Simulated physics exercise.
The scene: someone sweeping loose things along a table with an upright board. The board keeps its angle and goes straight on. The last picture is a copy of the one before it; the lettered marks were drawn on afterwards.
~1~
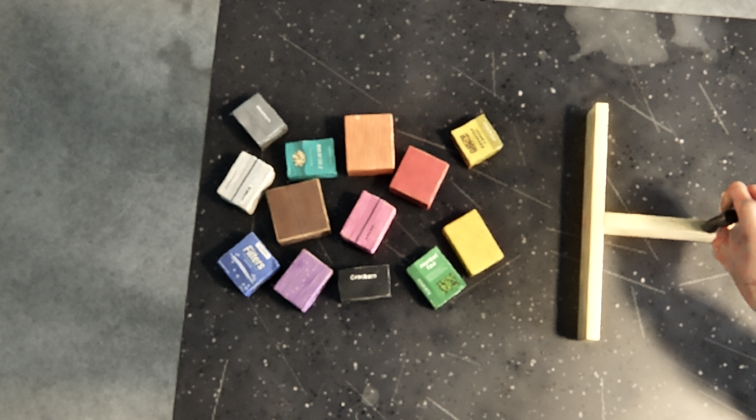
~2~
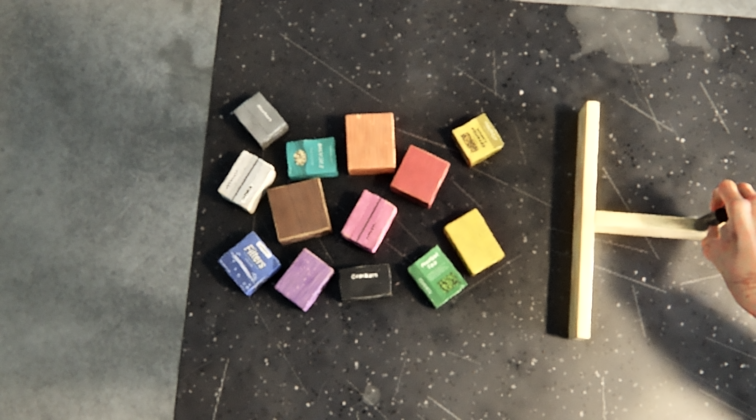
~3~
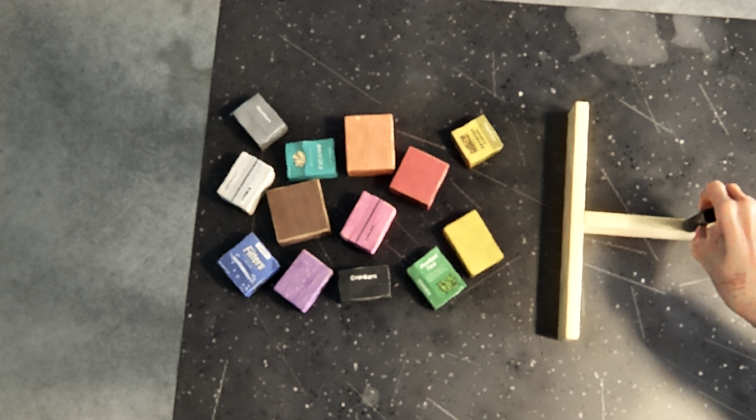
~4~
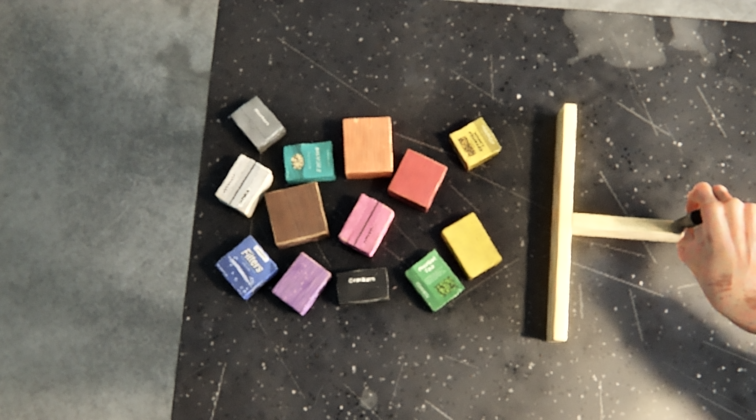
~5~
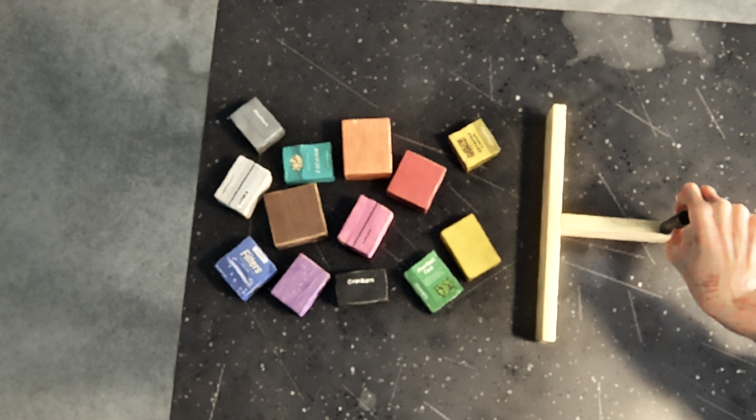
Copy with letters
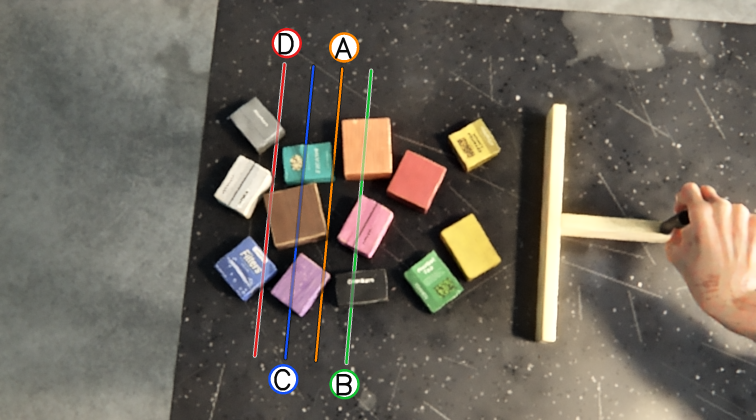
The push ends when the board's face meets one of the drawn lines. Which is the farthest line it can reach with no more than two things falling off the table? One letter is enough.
No farther than A.
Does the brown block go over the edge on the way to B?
By then, no.
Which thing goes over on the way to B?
The blue box.
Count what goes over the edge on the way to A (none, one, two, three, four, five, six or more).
By then, two.
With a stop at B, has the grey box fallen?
No.
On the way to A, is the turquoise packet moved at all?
Yes.
On the marked copy, A at (329, 211); B at (359, 213); C at (300, 208); D at (270, 206).
With A. Early on, board (474, 214); yellow box (446, 139); green packet (421, 287).
Further on, board (393, 207); blue box (210, 267); white box (236, 188).
At the end, board (333, 203); white box over the edge; blue box over the edge; two fallen.
As for the rest, B is within the limit but short; C drops four; D drops six.
